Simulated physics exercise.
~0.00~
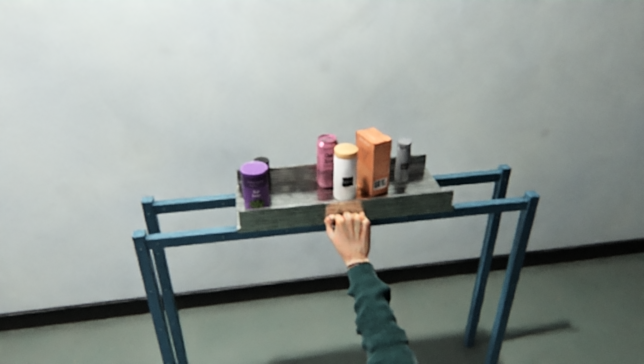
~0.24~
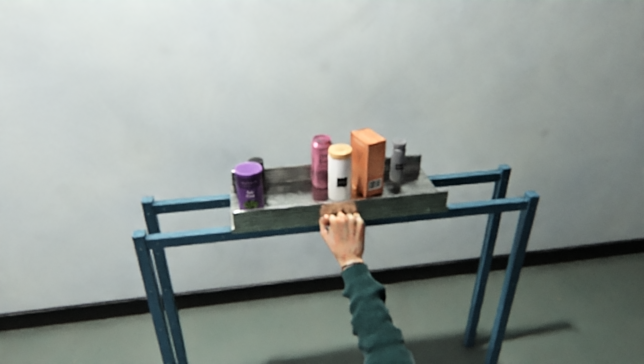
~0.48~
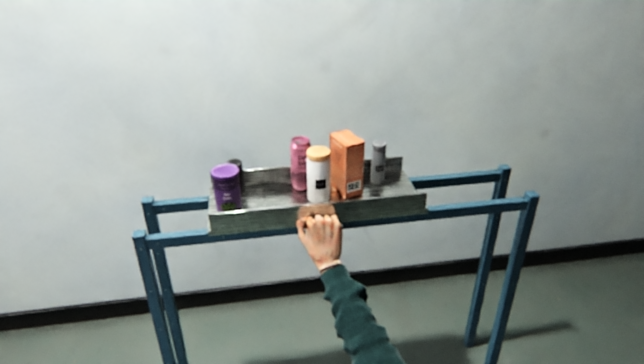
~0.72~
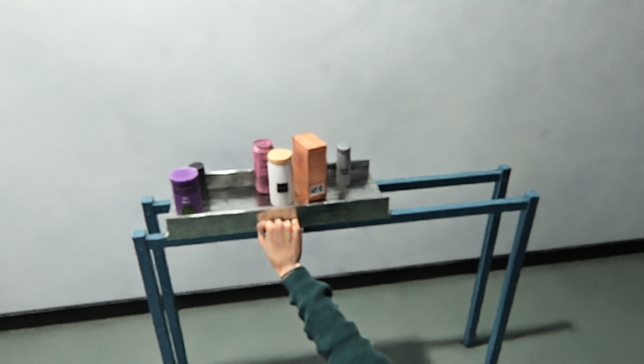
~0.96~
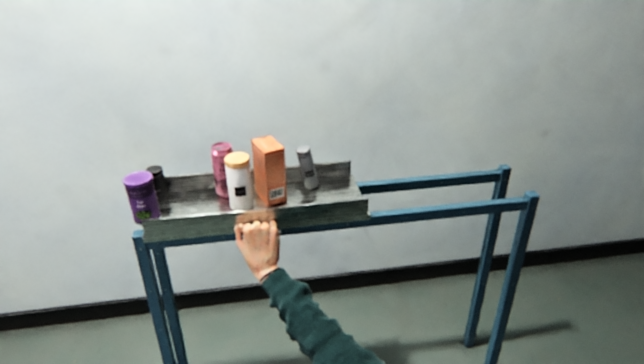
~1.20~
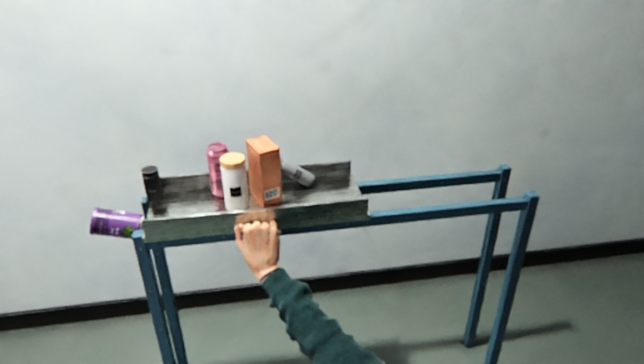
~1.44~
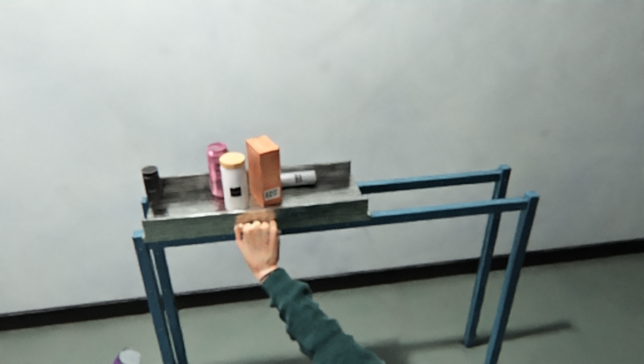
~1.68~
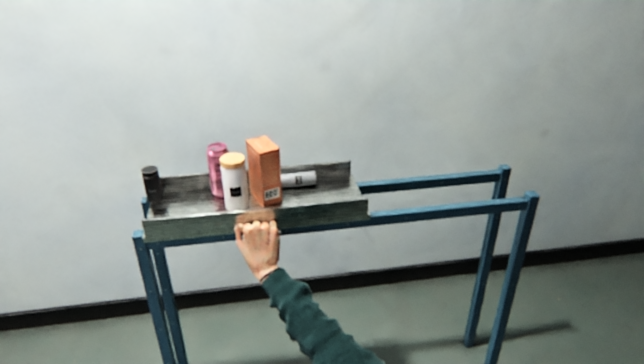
A purple tin toppled off the left end of a metal tray and dropped out of sight after a hand slid the tray left along a blue frame. A grey shaker tipped onto its side, while the other four items stayed standing.
